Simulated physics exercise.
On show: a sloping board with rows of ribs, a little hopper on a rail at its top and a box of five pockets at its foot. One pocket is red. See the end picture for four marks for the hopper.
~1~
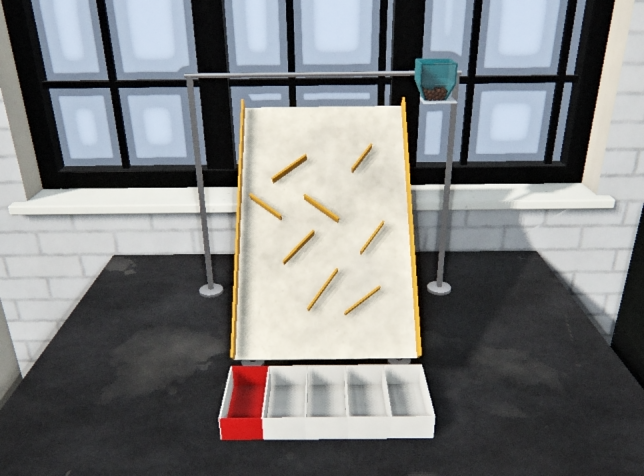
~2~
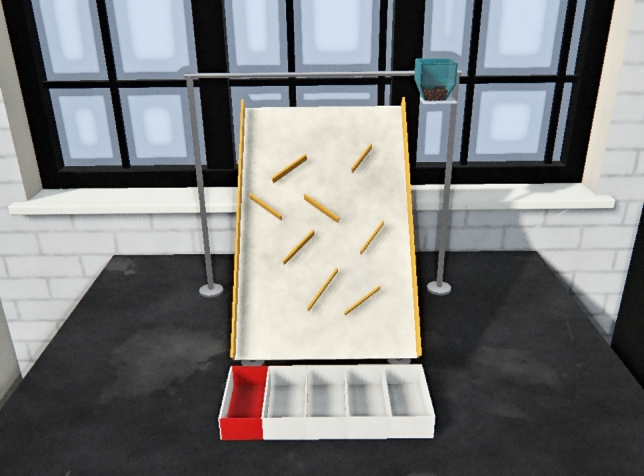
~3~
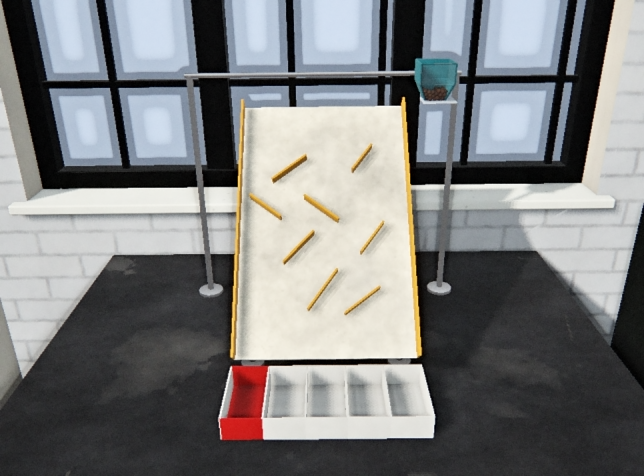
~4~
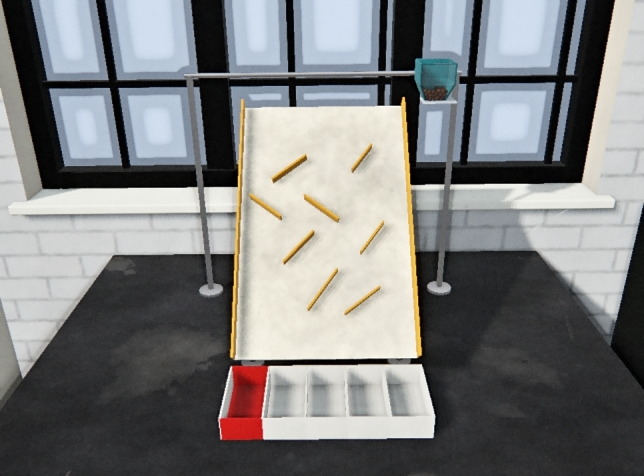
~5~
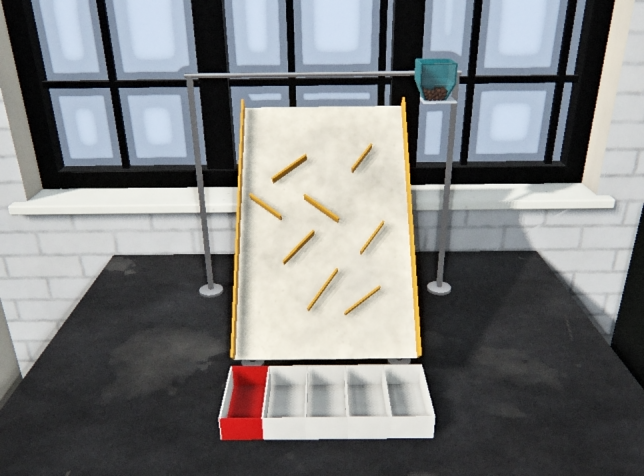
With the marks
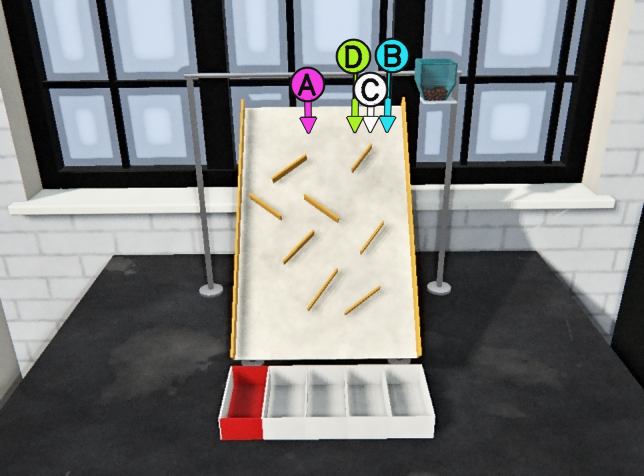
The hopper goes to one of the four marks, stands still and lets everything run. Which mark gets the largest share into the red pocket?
Take A.
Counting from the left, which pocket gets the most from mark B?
The fifth.
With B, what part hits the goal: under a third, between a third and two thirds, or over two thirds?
It is under a third.
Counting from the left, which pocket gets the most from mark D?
The third from the left.
On the marked copy, mark A meets the board at (308, 127); mark B meets the board at (387, 126); mark C meets the board at (370, 126); mark D meets the board at (354, 126).
Choosing A, about half in the red pocket, about half in other pockets, a stray few outside the box.
Choosing B, a stray few in the red pocket, most in other pockets, about a quarter outside the box.
Choosing C, none in the red pocket, most in other pockets, about a quarter outside the box.
Choosing D, a stray few in the red pocket, nearly all in other pockets, a stray few outside the box.
